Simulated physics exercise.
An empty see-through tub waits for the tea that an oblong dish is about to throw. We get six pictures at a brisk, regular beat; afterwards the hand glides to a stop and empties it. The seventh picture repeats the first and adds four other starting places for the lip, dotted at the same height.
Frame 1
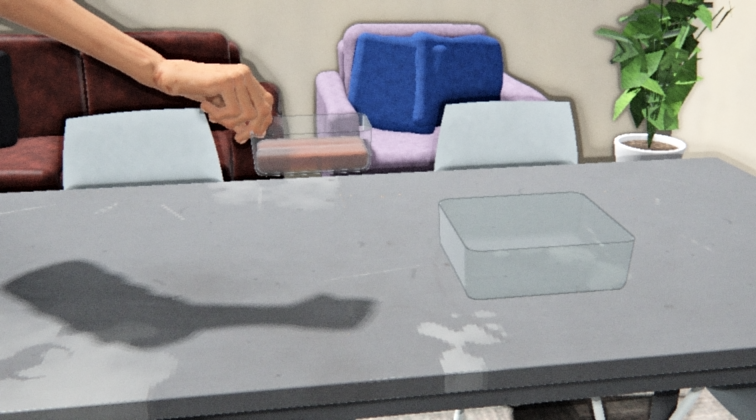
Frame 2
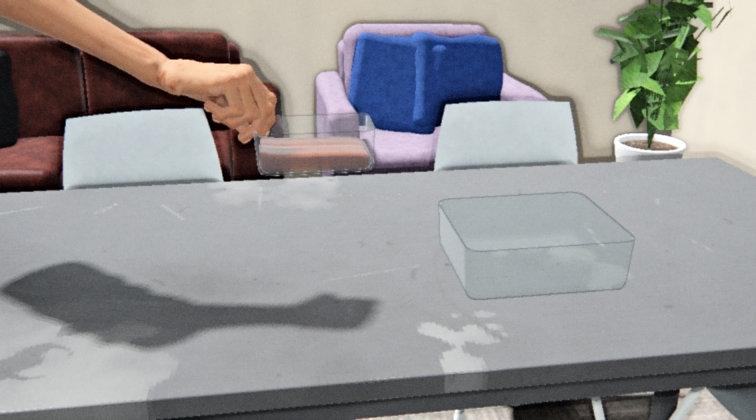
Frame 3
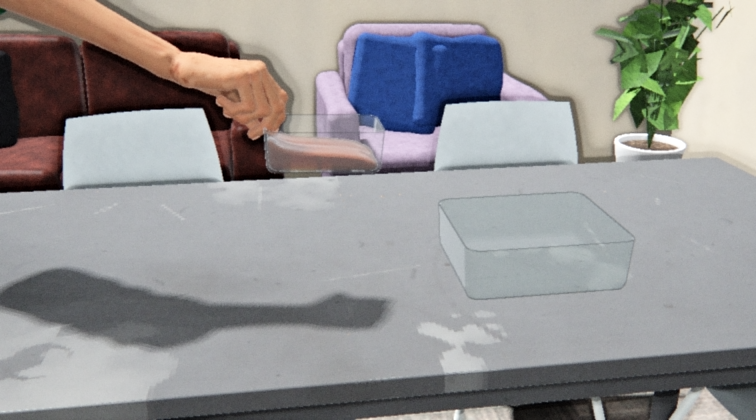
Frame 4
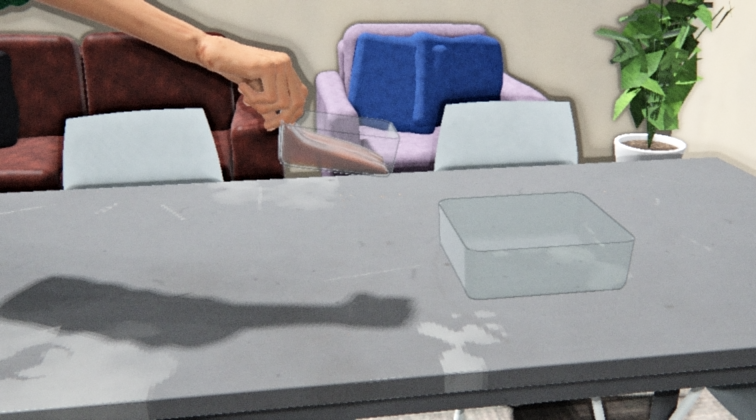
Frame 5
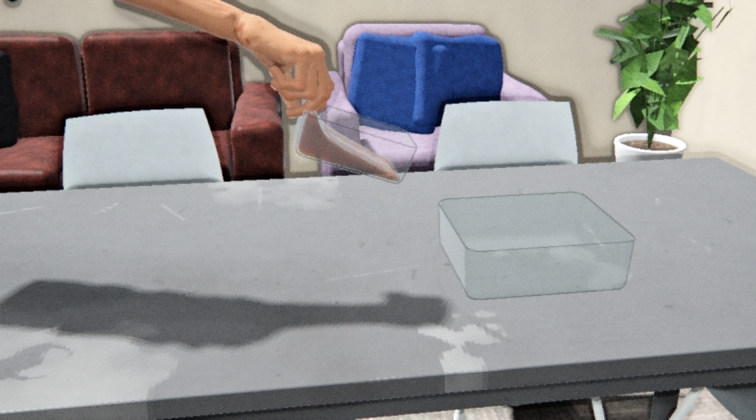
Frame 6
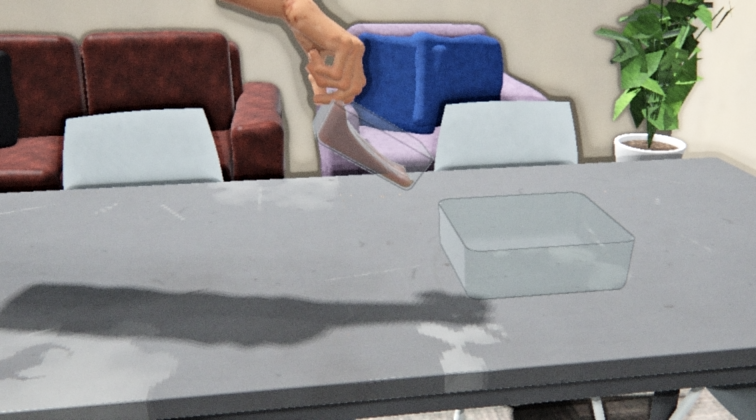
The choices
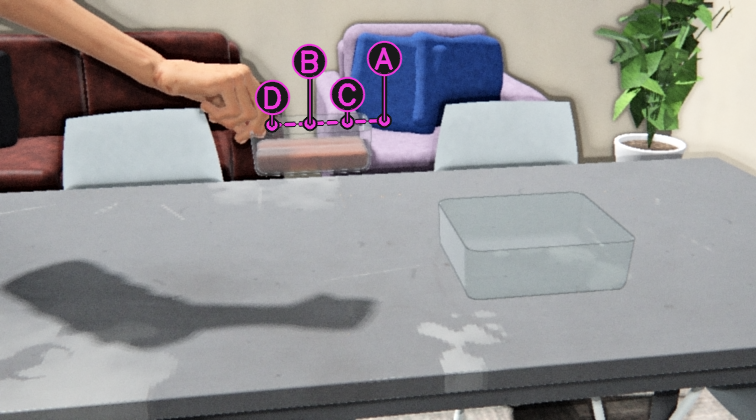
A hand reaching in from the upper left holds a small see-through oblong dish of reddish-brown tea above a grey table, viewed from slightly above by a still camera. An empty clear tub sits on the table's right side, with pale chairs, a dark red sofa, a lilac armchair with blue cushions and a plant behind. The hand moves the dish gradually right, tilting it steeply rightward as the tea slants toward its lower end.
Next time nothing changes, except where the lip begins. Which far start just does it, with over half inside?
The answer is dot C.
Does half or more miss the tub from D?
Yes, that goes wrong.
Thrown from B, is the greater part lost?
Yes, it does.
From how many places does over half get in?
Two of the four.
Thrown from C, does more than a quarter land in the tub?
Yes.
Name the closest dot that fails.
B it is.
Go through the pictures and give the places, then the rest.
Upright, lip at (366, 121); tub from (464, 298) to (625, 286); nothing has left yet.
Upright, lip at (369, 121); nothing has left yet.
Tipped about 3°, lip at (379, 123); nothing has left yet.
Tipped about 10°, lip at (394, 129); nothing has left yet.
Tipped about 20°, lip at (411, 138); tea is over the rim, down to (313, 108).
Tipped about 32°, lip at (427, 150); tea is over the rim, down to (341, 100).
On the marked copy, A at (384, 120); B at (309, 123); C at (347, 122); D at (272, 125).
With A, about 85 % lands in the tub, 7 % falls short and 8 % goes beside or beyond.
With B, about 26 % lands in the tub, 70 % falls short and 5 % goes beside or beyond.
With C, about 72 % lands in the tub, 22 % falls short and 6 % goes beside or beyond.
With D, about 12 % lands in the tub, 86 % falls short.
